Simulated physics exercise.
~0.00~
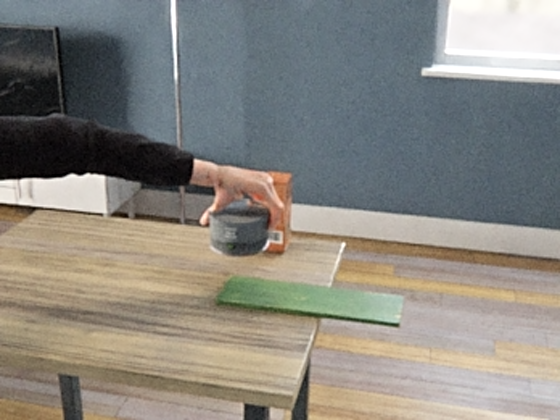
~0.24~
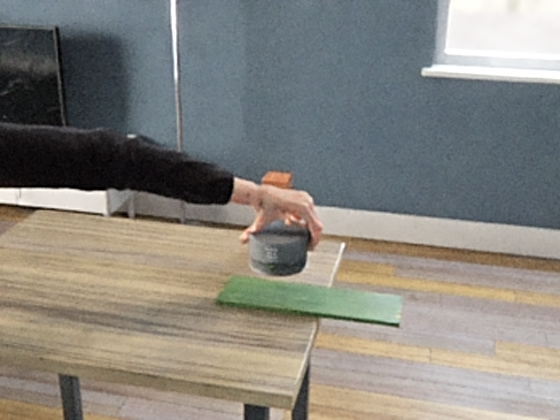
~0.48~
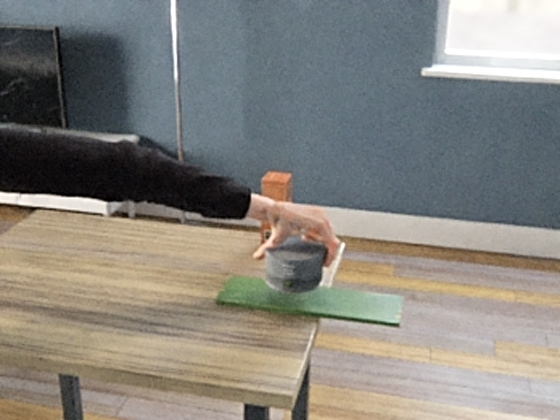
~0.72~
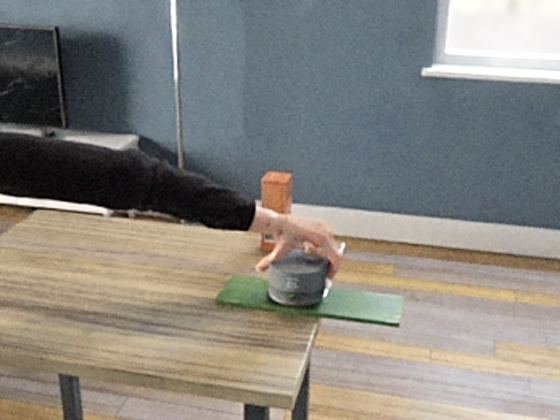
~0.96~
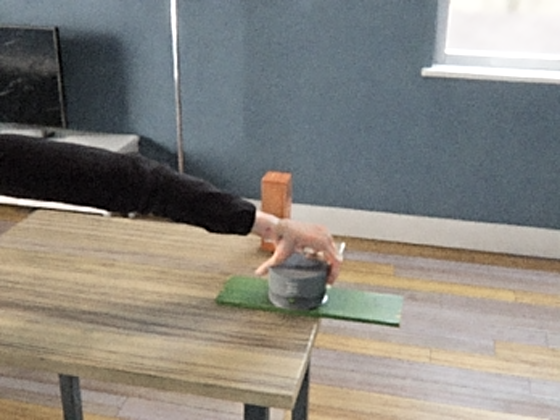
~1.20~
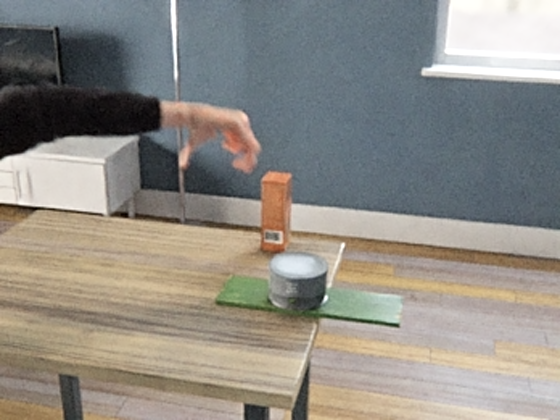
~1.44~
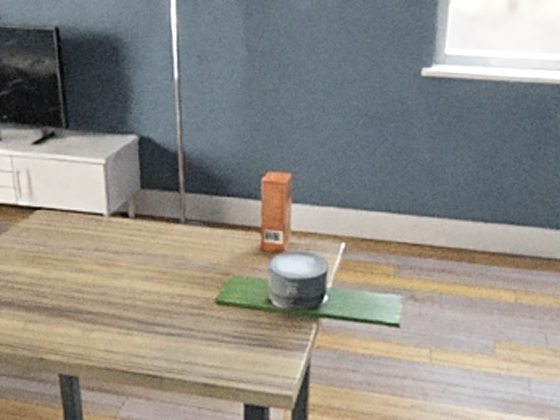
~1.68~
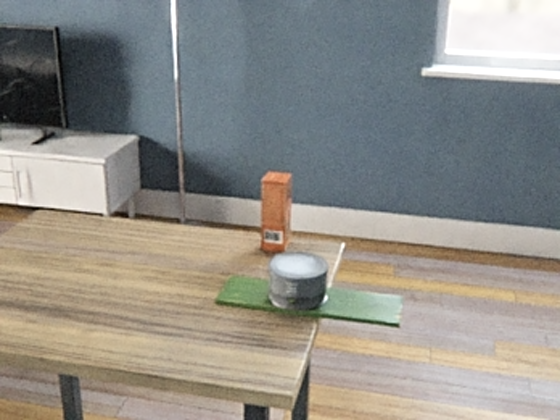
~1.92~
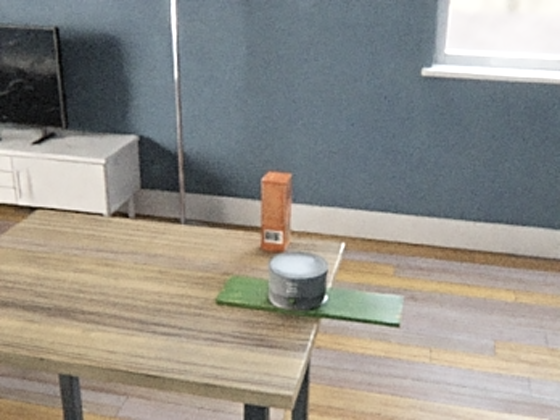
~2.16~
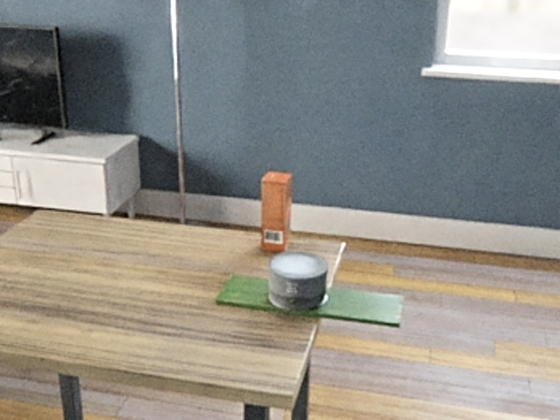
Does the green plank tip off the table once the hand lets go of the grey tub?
No, the green plank stays on the table with the grey tub resting on it.
A hand sets a grey tub on the overhanging green plank and withdraws, and the plank holds.
